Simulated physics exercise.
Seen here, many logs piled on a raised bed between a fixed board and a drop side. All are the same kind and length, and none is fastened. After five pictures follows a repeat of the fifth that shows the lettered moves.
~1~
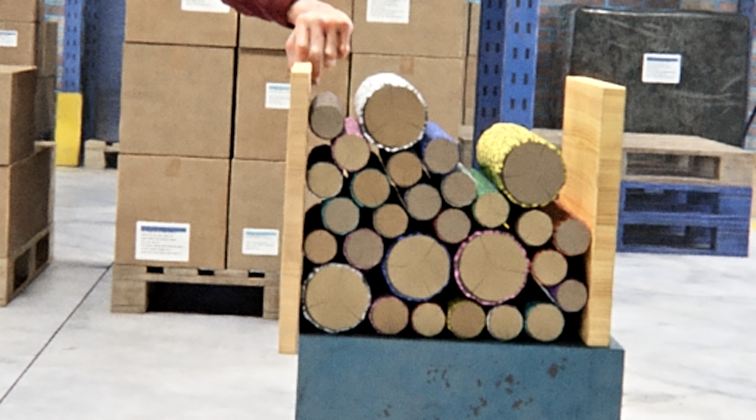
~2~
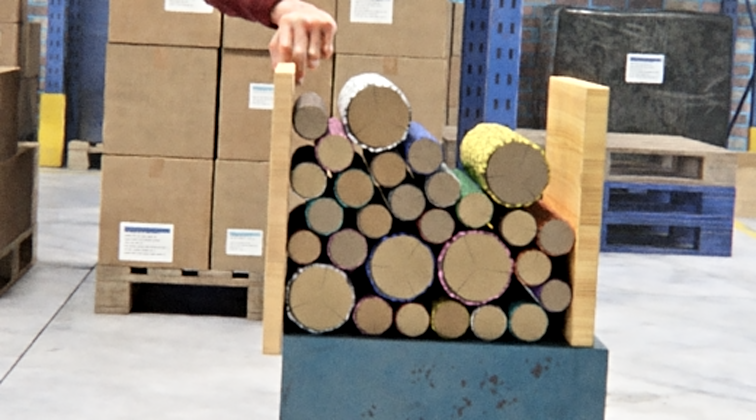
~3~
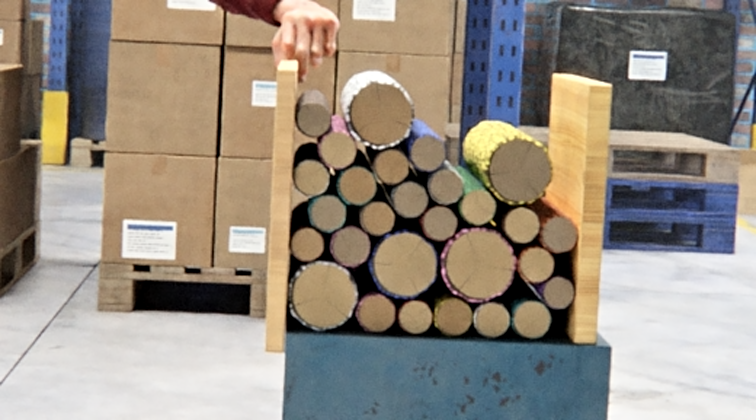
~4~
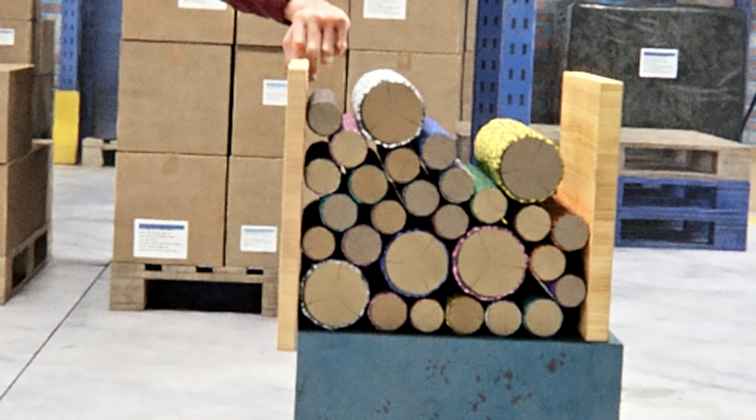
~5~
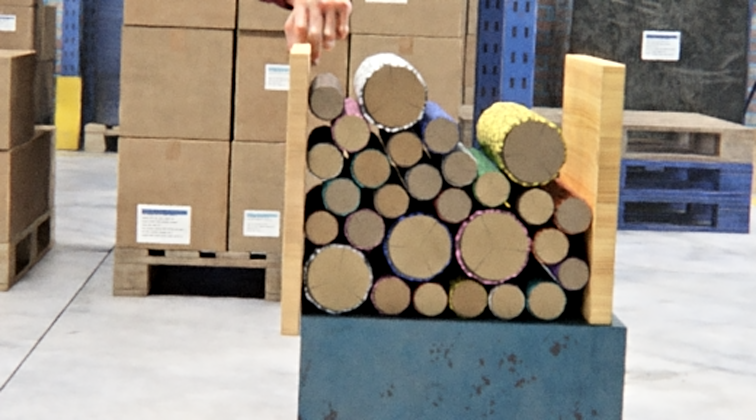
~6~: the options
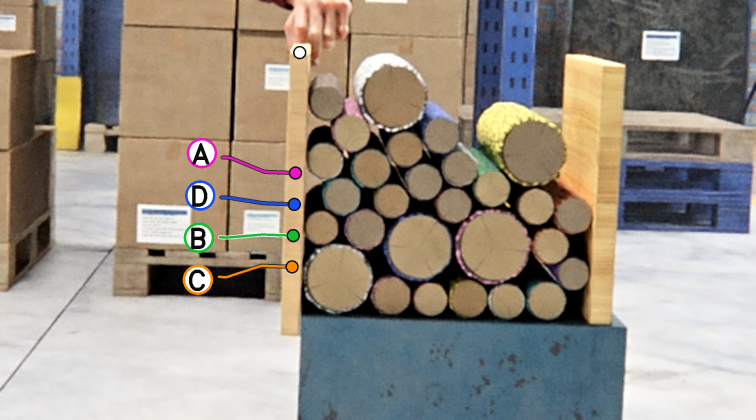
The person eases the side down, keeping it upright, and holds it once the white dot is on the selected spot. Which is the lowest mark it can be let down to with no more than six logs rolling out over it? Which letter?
Slide it to B.
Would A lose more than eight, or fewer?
It loses fewer than eight.
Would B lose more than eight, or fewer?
It loses fewer than eight.
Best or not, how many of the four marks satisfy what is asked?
Three of them.
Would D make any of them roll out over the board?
At D: Yes.
On the marked copy, A at (296, 173); B at (293, 235); C at (292, 267); D at (295, 205); the white dot at (300, 53).
With B. Early on, top of the board (306, 134).
Further on, top of the board (303, 223).
At the end, top of the board (303, 235), four out over the board.
As for the rest, A one out over the board; C more than six out over the board; D four out over the board.
